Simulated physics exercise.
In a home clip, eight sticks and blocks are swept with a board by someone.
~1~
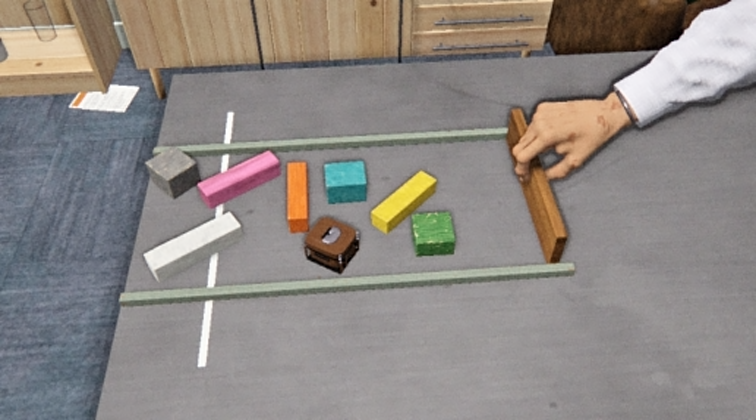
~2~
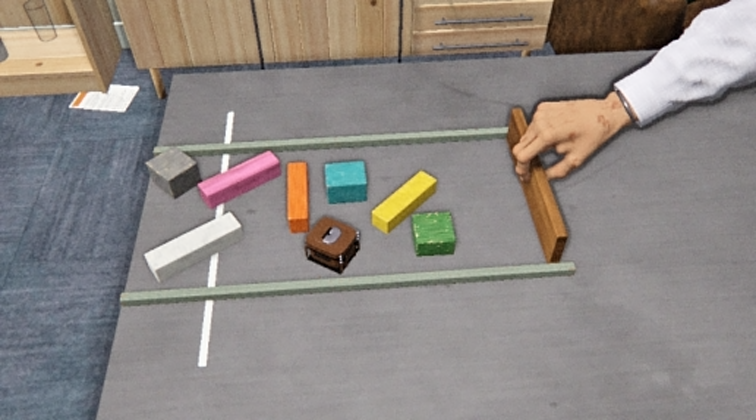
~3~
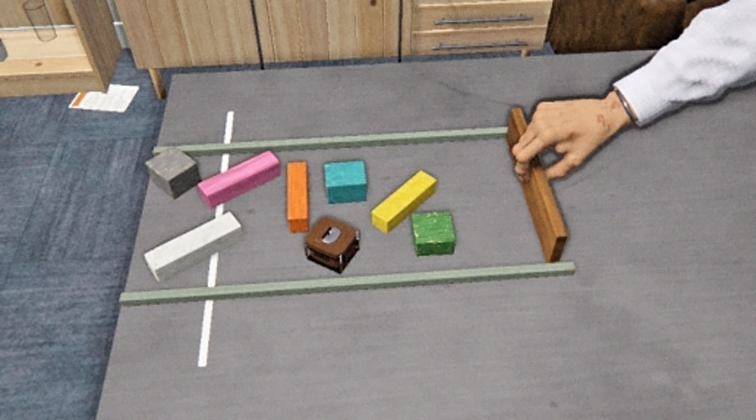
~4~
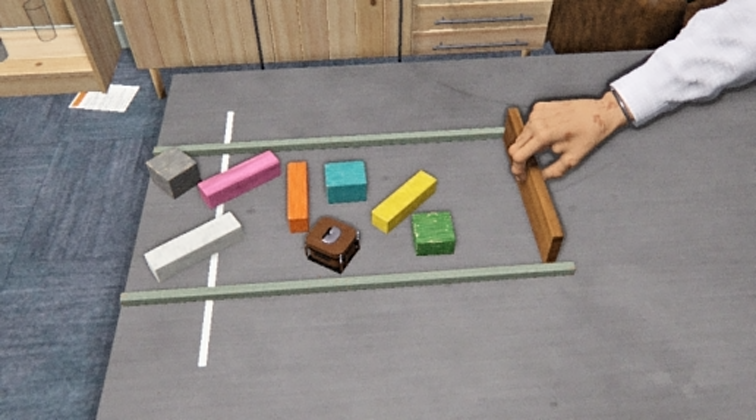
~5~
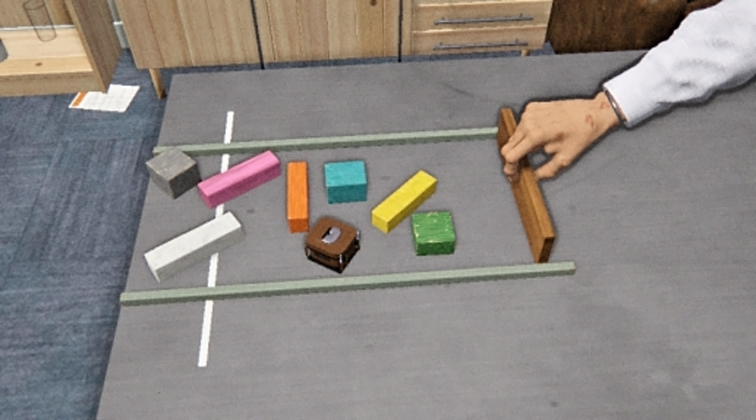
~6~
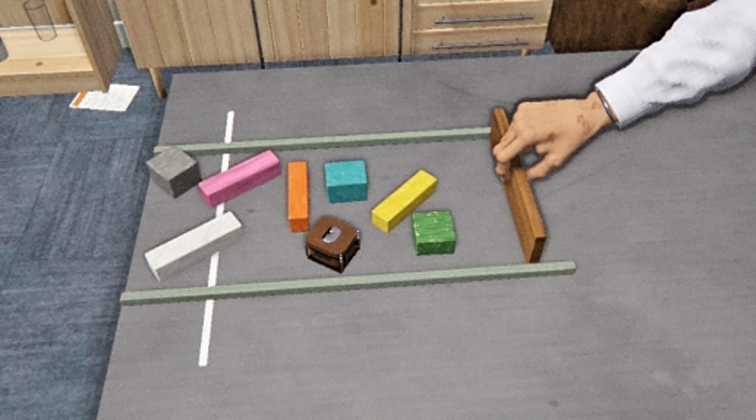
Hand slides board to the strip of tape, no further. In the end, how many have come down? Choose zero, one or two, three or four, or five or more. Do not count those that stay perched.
By the end, one or two have come down.
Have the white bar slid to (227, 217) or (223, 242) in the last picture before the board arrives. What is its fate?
So in the first try it is not lost, and in the second it ends up below.
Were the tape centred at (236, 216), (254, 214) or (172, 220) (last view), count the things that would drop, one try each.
In order, 0, 0 and 5.
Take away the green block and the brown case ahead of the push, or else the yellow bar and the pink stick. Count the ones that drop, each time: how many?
1 in the first case and 0 in the second.
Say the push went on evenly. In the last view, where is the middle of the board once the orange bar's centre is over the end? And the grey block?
At (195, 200) for the orange bar; at (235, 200) for the grey block.
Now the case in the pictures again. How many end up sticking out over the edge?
The count would be 1.
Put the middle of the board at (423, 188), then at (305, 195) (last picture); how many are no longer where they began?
In order, the tallies are 2 and 7.
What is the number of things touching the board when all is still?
It's 3.
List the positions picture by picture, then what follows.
Grey block (174, 172); white bar (196, 246); pink stick (241, 179); board (533, 182); tape (219, 217), in the first frame.
White bar (196, 246); brown case (332, 245), in the second frame.
Pink stick (241, 180); board (533, 182), in the third frame.
Grey block (175, 172); turquoise block (346, 183), in the fourth frame.
White bar (196, 246); orange bar (299, 196), in the fifth frame.
Grey block (175, 172); white bar (196, 246); pink stick (241, 179); board (514, 182); tape (219, 216), in the sixth frame.
Soon after, none off yet; grey block at rest near (175, 172); white bar at rest near (196, 246); pink stick at rest near (241, 179).
After that, none off yet; grey block at rest near (175, 172); white bar at rest near (196, 246); pink stick moving near (238, 177).
And then, none off yet; grey block moving near (167, 170); white bar displaced a little near (148, 257); pink stick displaced a little near (198, 175).
In the end, the number that fall off is one or two; gone, white bar and grey block.
